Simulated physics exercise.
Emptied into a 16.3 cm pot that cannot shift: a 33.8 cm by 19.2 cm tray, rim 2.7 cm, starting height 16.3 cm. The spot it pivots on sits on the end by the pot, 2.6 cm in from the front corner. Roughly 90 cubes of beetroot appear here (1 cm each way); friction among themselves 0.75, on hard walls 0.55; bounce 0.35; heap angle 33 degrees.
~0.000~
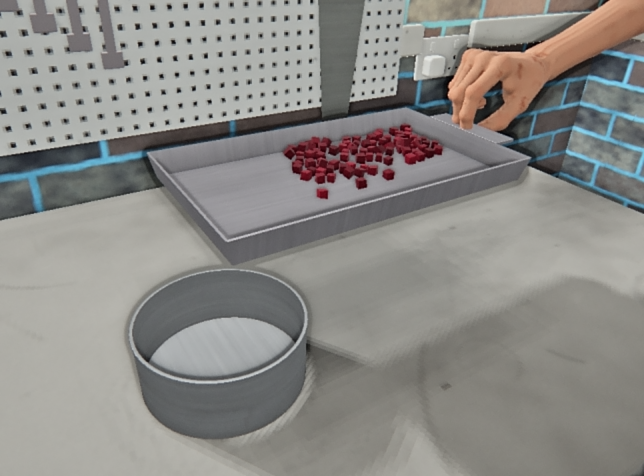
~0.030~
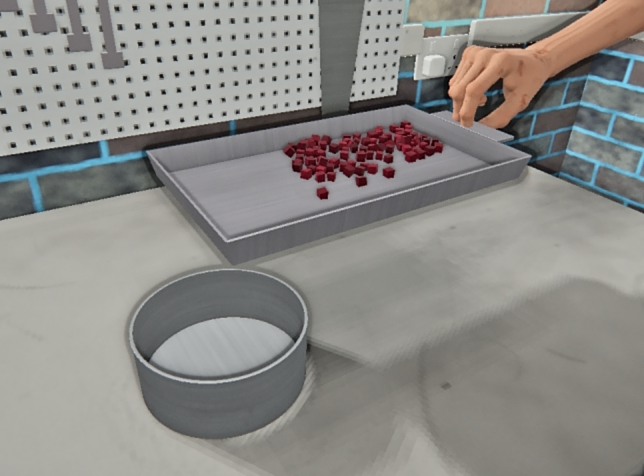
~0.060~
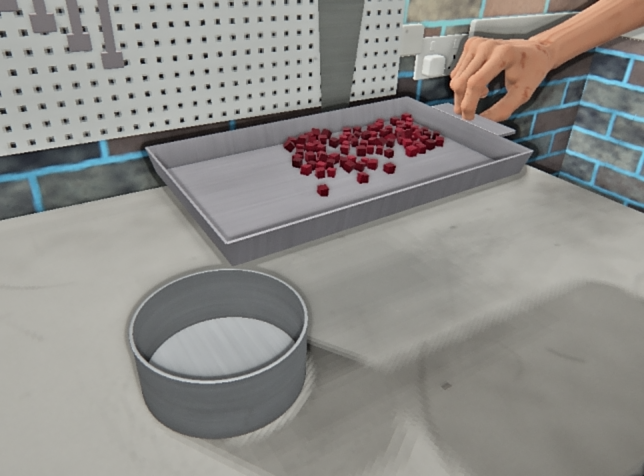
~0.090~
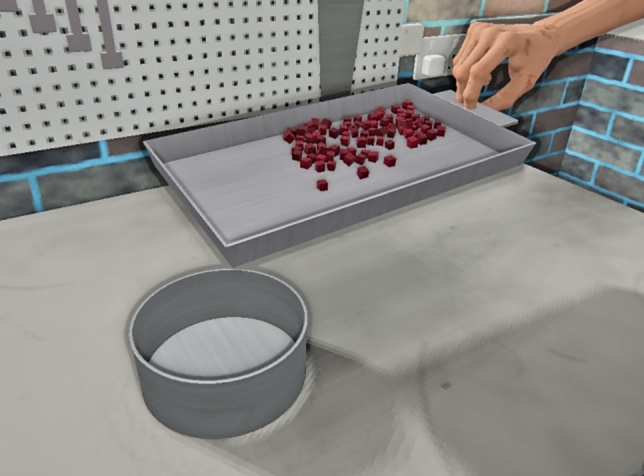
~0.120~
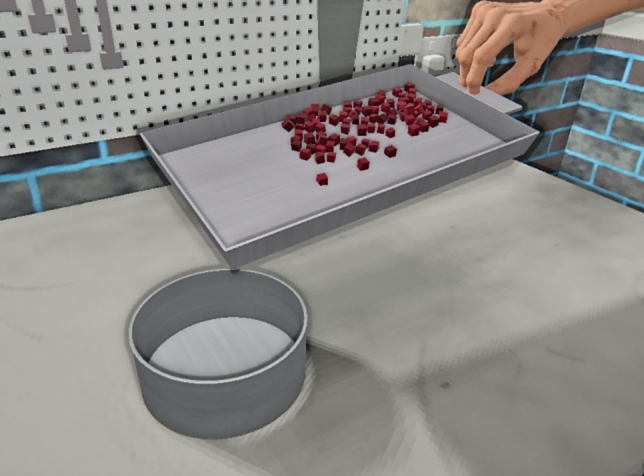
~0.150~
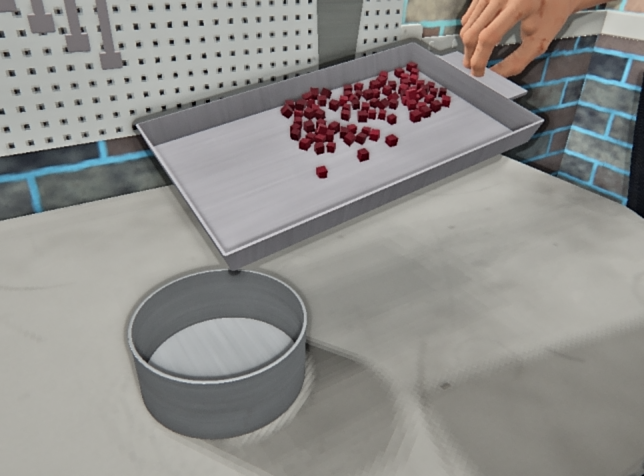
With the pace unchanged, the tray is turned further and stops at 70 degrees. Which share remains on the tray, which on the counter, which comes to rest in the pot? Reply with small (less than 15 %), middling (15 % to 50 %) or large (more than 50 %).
Tray - small, counter - large, pot - small.
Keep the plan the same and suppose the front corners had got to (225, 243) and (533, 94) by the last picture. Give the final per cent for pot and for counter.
Pot 5 % / counter 90 %.
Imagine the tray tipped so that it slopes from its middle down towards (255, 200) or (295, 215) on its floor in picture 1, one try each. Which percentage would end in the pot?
The share comes to roughly 0 in a hundred, then roughly 5 in a hundred.
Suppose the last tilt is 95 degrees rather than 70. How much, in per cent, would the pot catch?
Near 5 %, then.
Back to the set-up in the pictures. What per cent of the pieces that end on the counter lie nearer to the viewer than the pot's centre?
About 100 per cent.
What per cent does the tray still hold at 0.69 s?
Roughly 10 per cent.
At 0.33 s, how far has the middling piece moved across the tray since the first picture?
By then it sits near 0 cm from where it began.
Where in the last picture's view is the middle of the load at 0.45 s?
Expected load position: Near (374, 10).
Then, at 0.33 s, tilt 44 degrees; the tray holds 100 %, the pot 0 %.
After 0.45 s, tilt 64 degrees; the tray holds 100 %, the pot 0 %.
Then, at 0.69 s, tilt 70 degrees; the tray holds 10 %, the pot 0 %.
By 2.1 s all is still; tray 5 %, counter 95 %, pot 0 %.
